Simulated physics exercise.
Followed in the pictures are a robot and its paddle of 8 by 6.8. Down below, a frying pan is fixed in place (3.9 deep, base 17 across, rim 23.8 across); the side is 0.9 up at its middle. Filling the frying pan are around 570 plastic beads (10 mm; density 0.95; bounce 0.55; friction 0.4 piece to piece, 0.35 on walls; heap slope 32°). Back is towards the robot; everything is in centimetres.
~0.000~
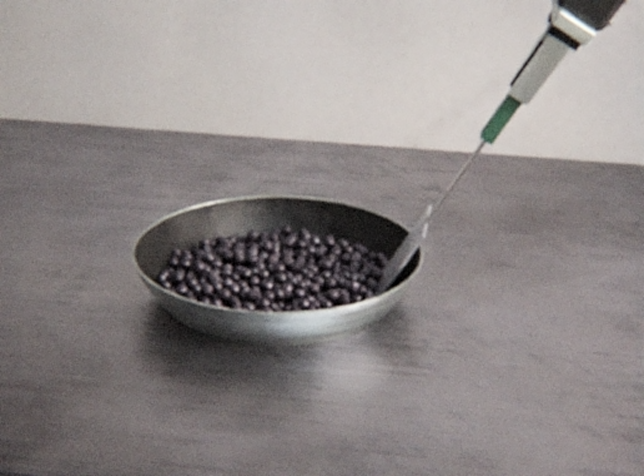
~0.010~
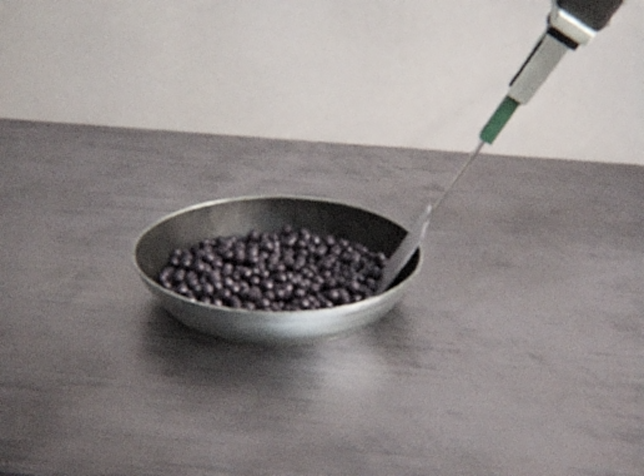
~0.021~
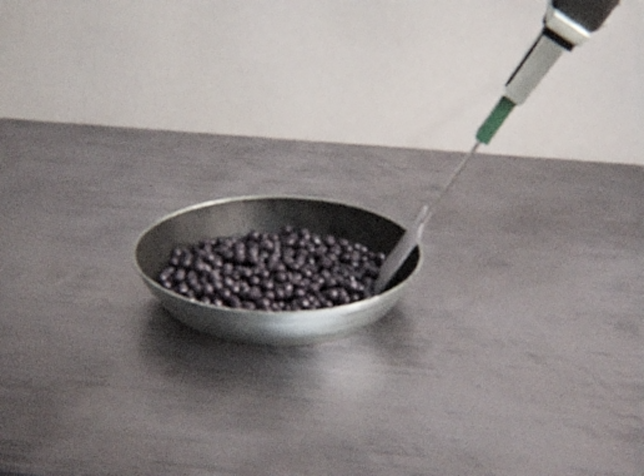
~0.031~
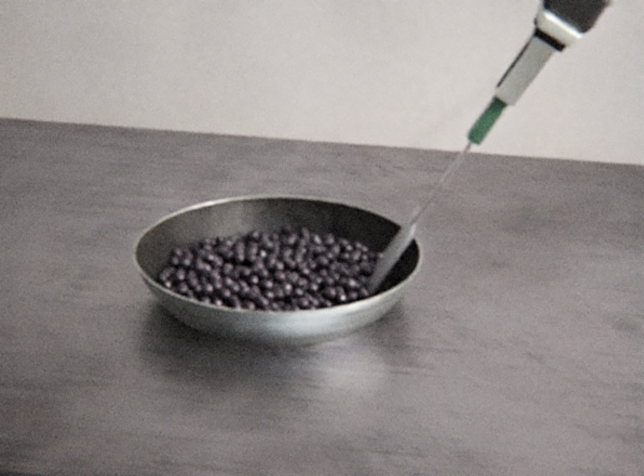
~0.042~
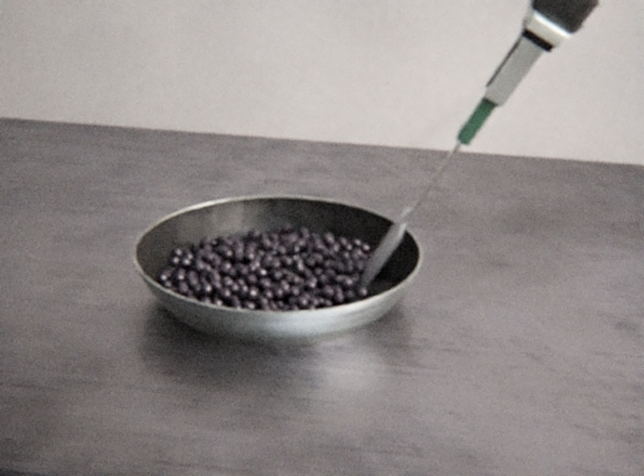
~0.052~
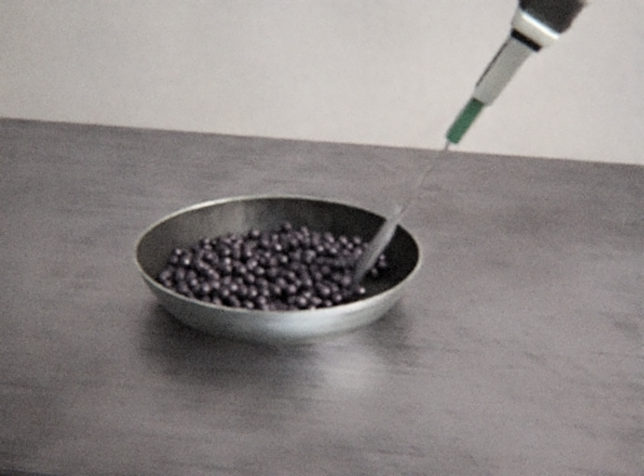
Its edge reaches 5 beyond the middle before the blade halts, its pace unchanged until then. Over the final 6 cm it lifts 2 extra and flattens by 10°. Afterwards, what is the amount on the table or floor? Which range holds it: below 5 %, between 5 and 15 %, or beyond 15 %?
The range below 5 %.
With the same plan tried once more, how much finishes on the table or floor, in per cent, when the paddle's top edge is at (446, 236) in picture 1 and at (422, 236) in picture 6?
0 %.
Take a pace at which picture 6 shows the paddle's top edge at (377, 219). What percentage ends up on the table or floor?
Expect about 10 per cent there.
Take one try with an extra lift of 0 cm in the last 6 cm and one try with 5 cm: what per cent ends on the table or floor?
It comes to around 0 per cent on the first try and around 5 per cent on the second.
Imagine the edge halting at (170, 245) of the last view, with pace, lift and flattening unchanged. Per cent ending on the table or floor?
25 %, roughly.
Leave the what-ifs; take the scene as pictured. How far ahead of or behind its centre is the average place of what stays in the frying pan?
Ahead of centre, roughly 3.5 centimetres.
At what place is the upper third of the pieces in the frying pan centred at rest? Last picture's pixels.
The centre sits close to (193, 258).
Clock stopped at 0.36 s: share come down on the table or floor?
Around 2 percent.
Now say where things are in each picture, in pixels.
Paddle top edge at (427, 221), sloping 60°; upper third of the load around (282, 274), from x 160 to 385, top at y 230; 569 in the frying pan, in the first frame.
Paddle top edge at (426, 221), sloping 60°; upper third of the load around (282, 274), from x 160 to 385, top at y 230, in the second frame.
Paddle top edge at (423, 221), sloping 60°; upper third of the load around (284, 273), from x 165 to 385, top at y 230, in the third frame.
Paddle top edge at (415, 222), sloping 60°; upper third of the load around (287, 272), from x 165 to 385, top at y 230, in the fourth frame.
Paddle top edge at (405, 221), sloping 60°; upper third of the load around (293, 269), from x 165 to 385, top at y 230, in the fifth frame.
Paddle top edge at (394, 221), sloping 60°; upper third of the load around (288, 268), from x 165 to 385, top at y 225; 569 in the frying pan, in the sixth frame.
After 0.10 s, sloping 60°, highest piece 4 above the table; 569 in the frying pan.
After 0.14 s, sloping 56°, highest piece 5 above the table; 569 in the frying pan.
After 0.36 s, sloping 50°, highest piece 5 above the table; 562 in the frying pan, 6 on the table or floor, 1 on the blade or in flight.
After 1.41 s, sloping 50°, highest piece 5 above the table; 561 in the frying pan, 8 on the table or floor.
At rest, 561 in the frying pan, 8 on the table or floor. That is 1 % on the table or floor.
